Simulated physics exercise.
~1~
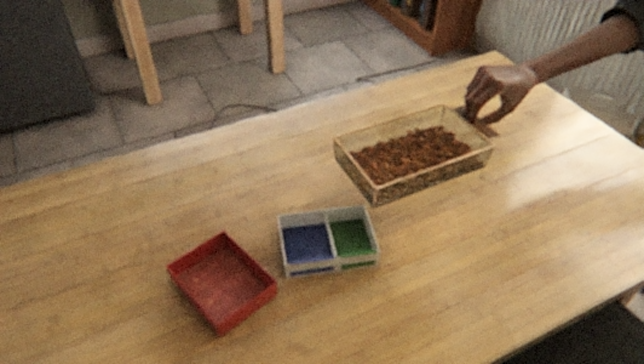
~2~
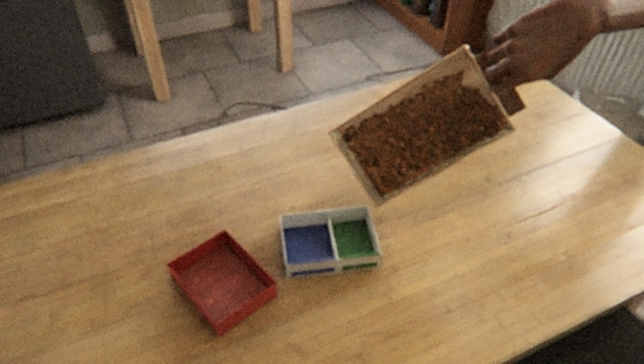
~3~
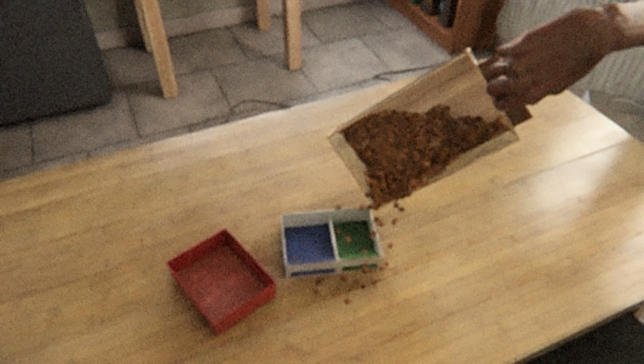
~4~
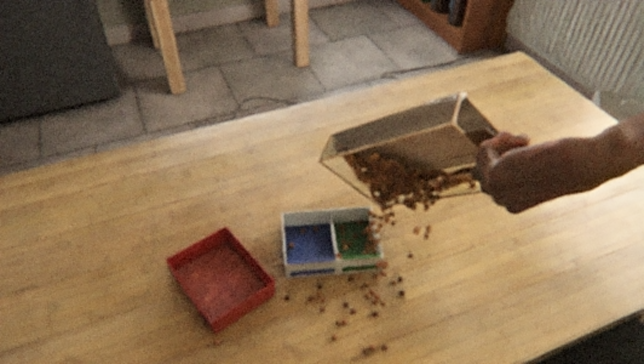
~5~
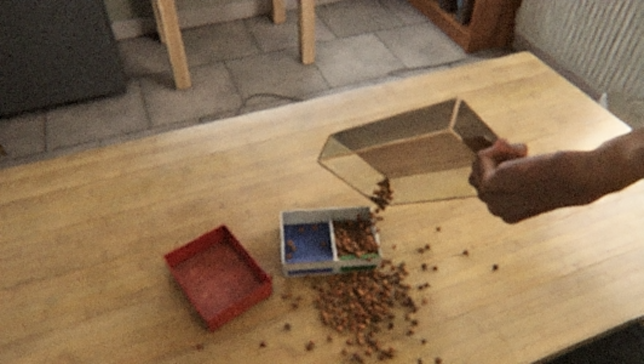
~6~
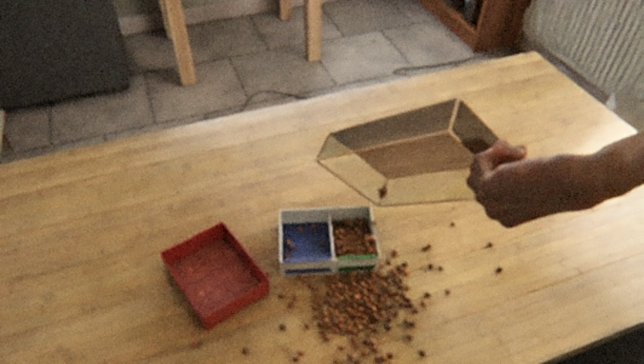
On a wooden table, a hand tips brown pieces from a clear box, half-missing the green section.
